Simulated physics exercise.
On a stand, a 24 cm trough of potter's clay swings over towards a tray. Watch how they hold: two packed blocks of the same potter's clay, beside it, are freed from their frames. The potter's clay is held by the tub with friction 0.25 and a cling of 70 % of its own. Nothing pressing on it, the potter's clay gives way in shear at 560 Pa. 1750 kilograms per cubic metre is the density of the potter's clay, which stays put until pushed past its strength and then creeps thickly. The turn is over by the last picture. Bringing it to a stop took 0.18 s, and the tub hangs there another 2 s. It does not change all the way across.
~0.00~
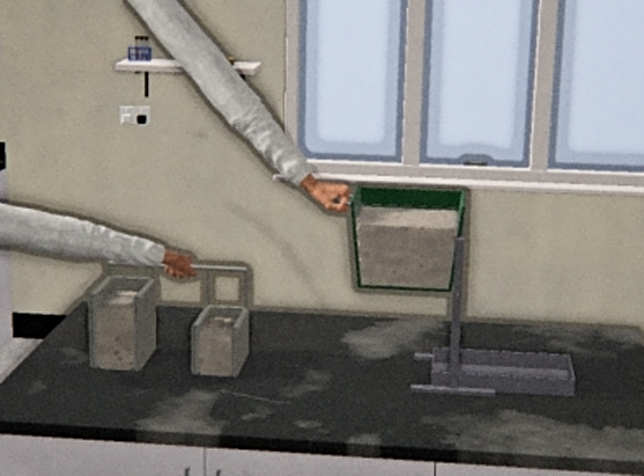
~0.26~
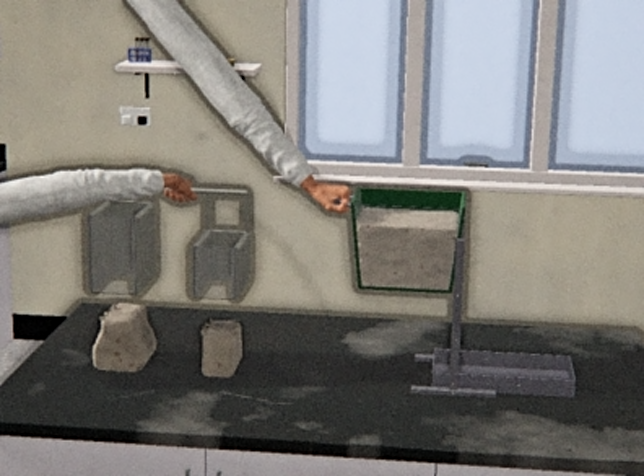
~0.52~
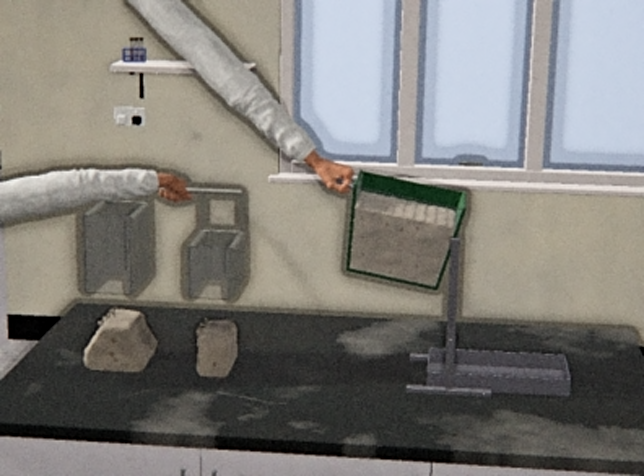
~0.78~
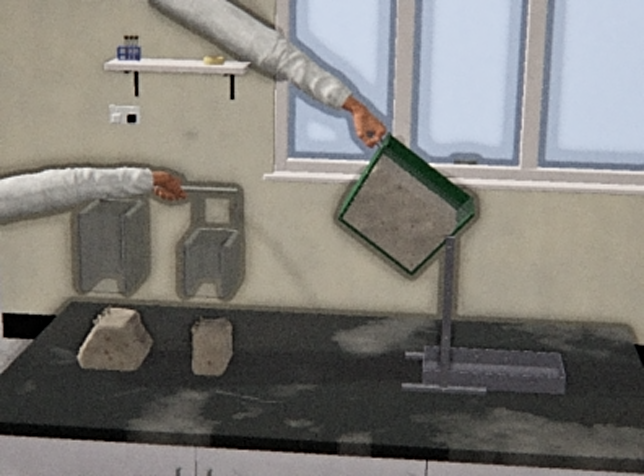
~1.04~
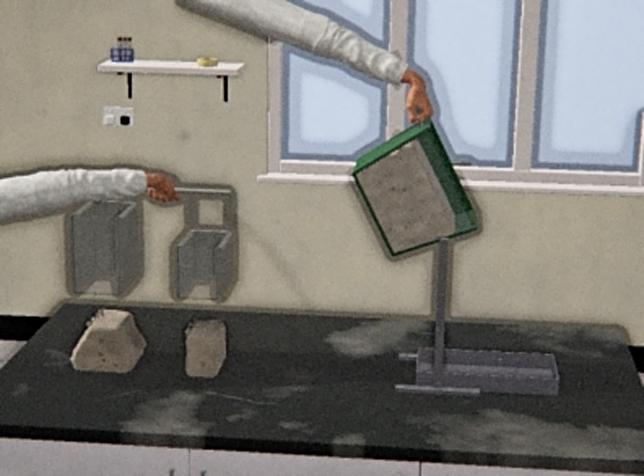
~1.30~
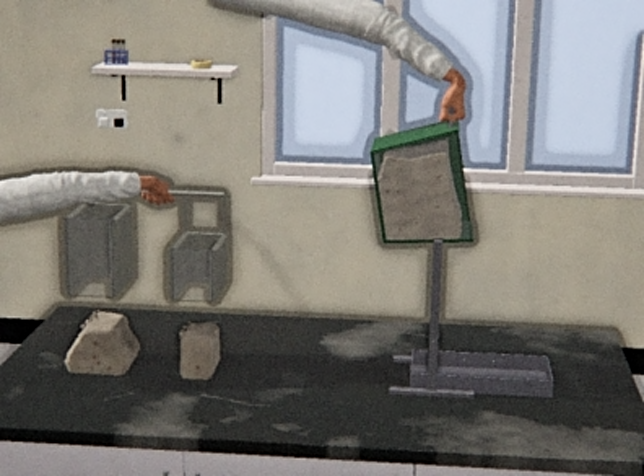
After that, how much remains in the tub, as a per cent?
66 %.
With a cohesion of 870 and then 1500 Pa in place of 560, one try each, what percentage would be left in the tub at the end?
It'd be some 100 percent the first time and some 100 percent the second.
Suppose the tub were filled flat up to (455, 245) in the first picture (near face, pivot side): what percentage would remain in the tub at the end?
Result: Approx. 100 % remaining in tub.
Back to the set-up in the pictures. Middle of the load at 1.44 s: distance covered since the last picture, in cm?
The distance comes to some 4 cm.
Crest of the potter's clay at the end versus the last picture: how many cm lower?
About 8 cm.
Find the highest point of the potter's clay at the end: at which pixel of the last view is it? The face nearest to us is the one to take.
Around (425, 184).
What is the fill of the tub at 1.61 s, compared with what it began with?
Around 80 percent stays in the tub.
After 1.44 s, the tub is at 80 degrees and holds 97 %.
After 1.61 s, the tub is at 80 degrees and holds 79 %.
After 1.78 s, the tub is at 80 degrees and holds 67 %.
After 1.95 s, the tub is at 80 degrees and holds 66 %.
After 3.30 s, at the end, the tub is at 80 degrees and holds 66 %.
